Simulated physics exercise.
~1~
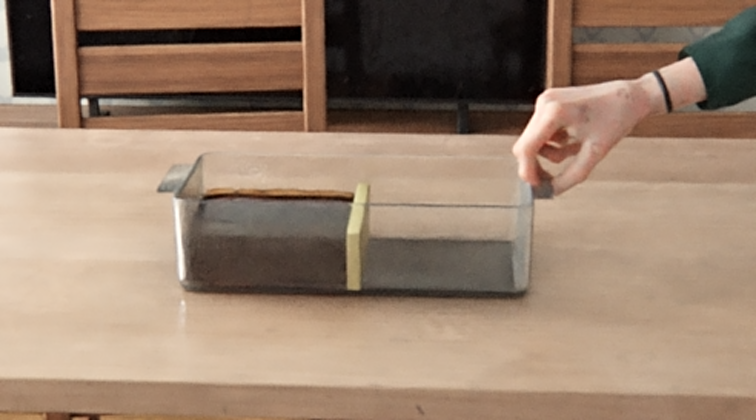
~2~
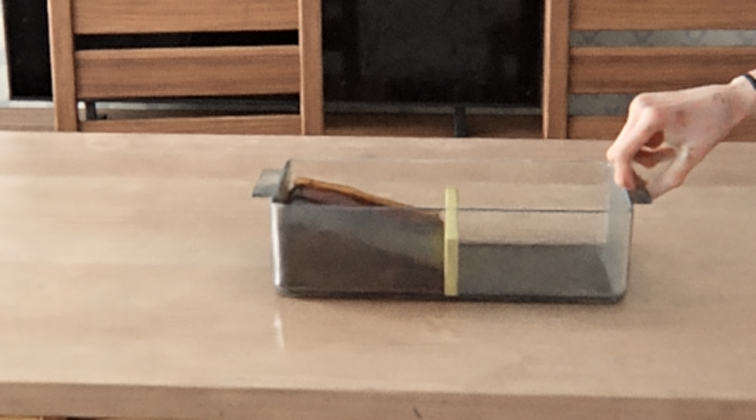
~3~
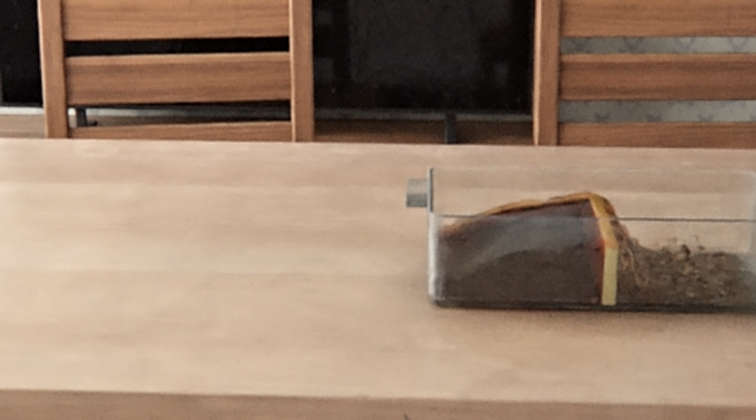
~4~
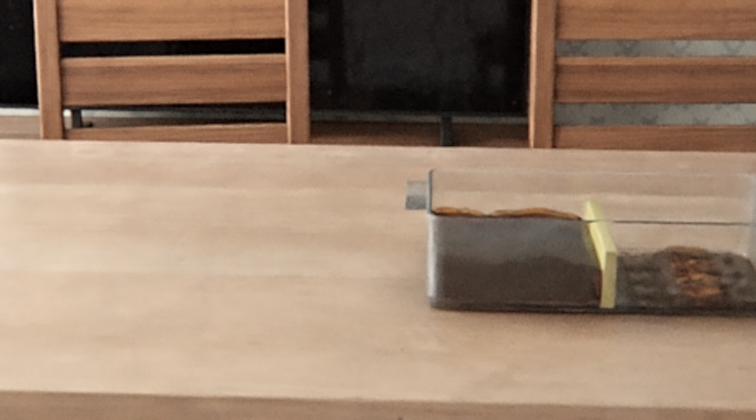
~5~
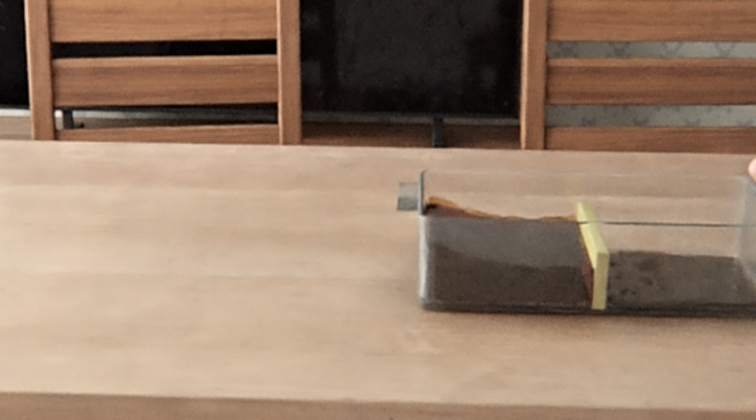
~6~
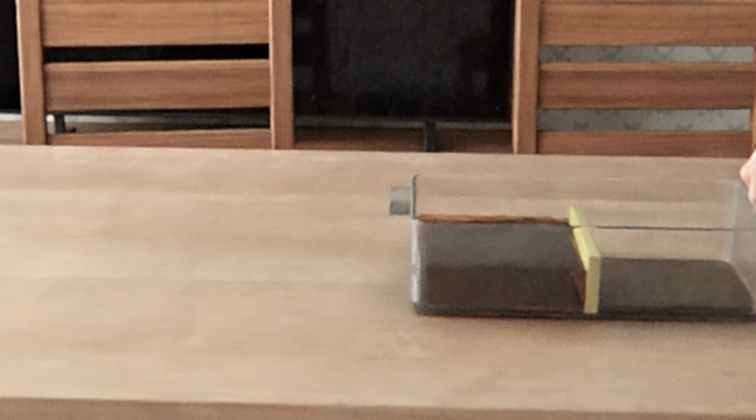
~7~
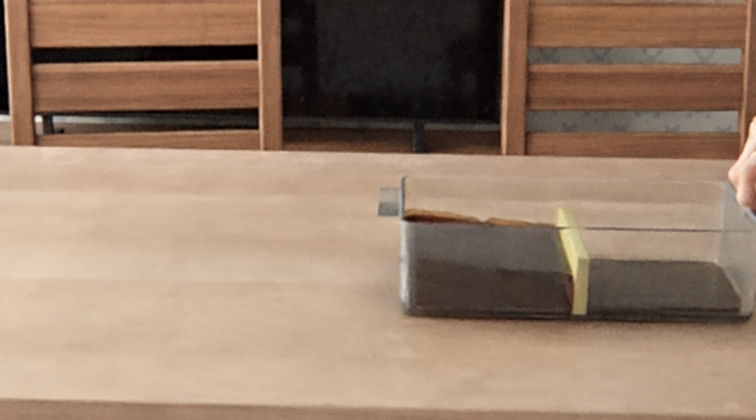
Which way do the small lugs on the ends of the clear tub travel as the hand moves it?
The lugs travel to the right along with the tub.
On a table, a hand pulls a tub right; liquid slops over its divider, then settles.
